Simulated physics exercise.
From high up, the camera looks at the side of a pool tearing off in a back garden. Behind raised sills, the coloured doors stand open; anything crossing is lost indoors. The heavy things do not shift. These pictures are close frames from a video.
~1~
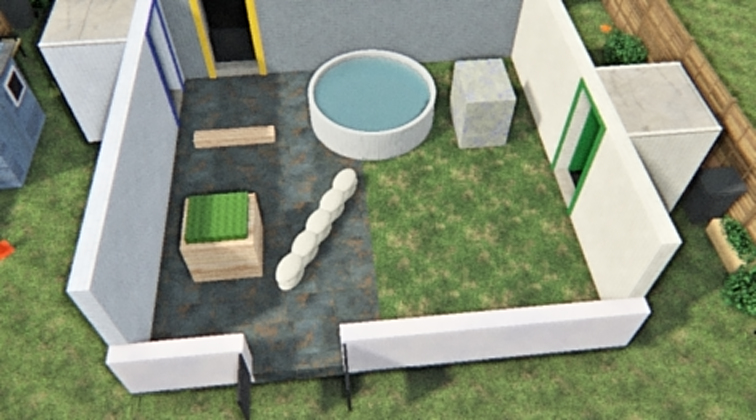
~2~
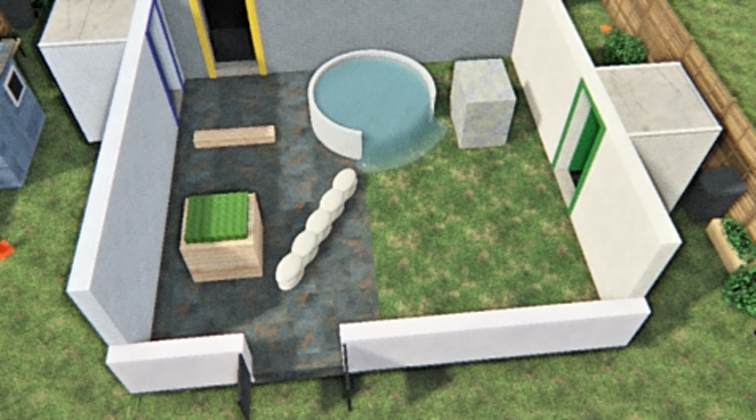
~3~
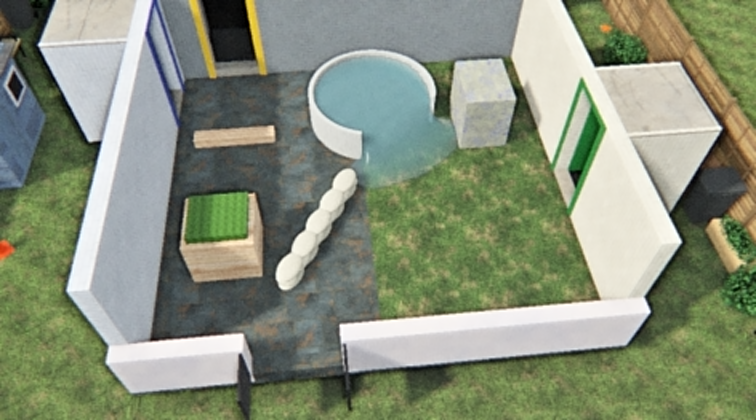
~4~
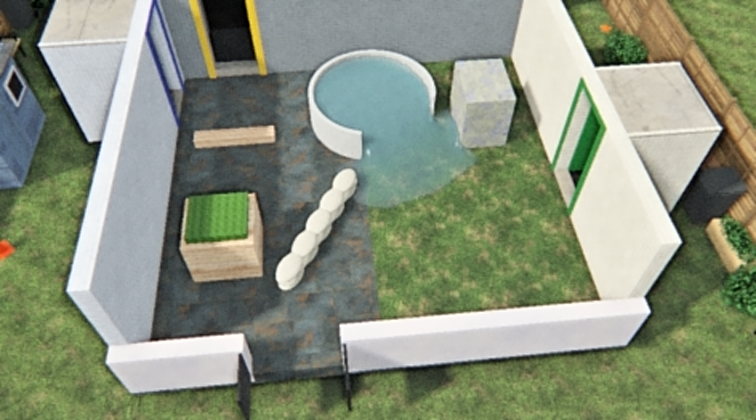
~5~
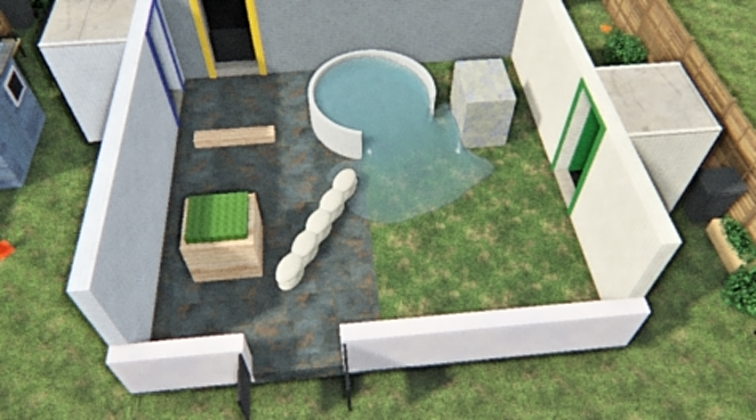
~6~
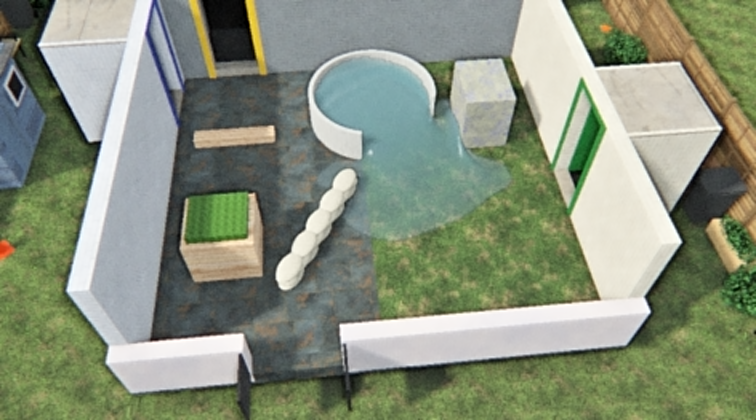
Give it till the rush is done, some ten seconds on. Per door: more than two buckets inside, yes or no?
Per door - blue door: No, green door: Yes, yellow door: No.
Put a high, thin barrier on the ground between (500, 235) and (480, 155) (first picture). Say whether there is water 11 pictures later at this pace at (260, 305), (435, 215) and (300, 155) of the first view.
Taking them in order, I'd say parched, soaked and parched.
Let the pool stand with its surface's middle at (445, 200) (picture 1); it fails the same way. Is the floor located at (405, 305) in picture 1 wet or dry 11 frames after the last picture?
Result at that place: Inundated.
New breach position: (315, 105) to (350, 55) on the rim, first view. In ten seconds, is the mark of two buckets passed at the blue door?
In short: Blue lets more in.
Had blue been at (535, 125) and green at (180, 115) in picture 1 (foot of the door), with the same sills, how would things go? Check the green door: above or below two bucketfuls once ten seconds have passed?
So the green door comes in low, it seems.
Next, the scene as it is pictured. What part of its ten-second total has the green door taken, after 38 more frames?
Roughly 75 per cent.
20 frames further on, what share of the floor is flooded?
Estimate: Some 55 in a hundred.
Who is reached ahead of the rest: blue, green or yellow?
Answer: The door marked green.
A moment on, water covers 25 % of the floor; the blue door not reached, the green door not reached, the yellow door not reached.
Next, water covers 45 % of the floor; the blue door not reached, the green door wet at the sill, nothing in, the yellow door not reached.
Then, water covers 55 % of the floor; the blue door not reached, the green door over two buckets in, the yellow door not reached.
Later, water covers 65 % of the floor; the blue door not reached, the green door over two buckets in, the yellow door not reached.
In the end, water covers 75 % of the floor; the blue door not reached, the green door over two buckets in, the yellow door not reached.
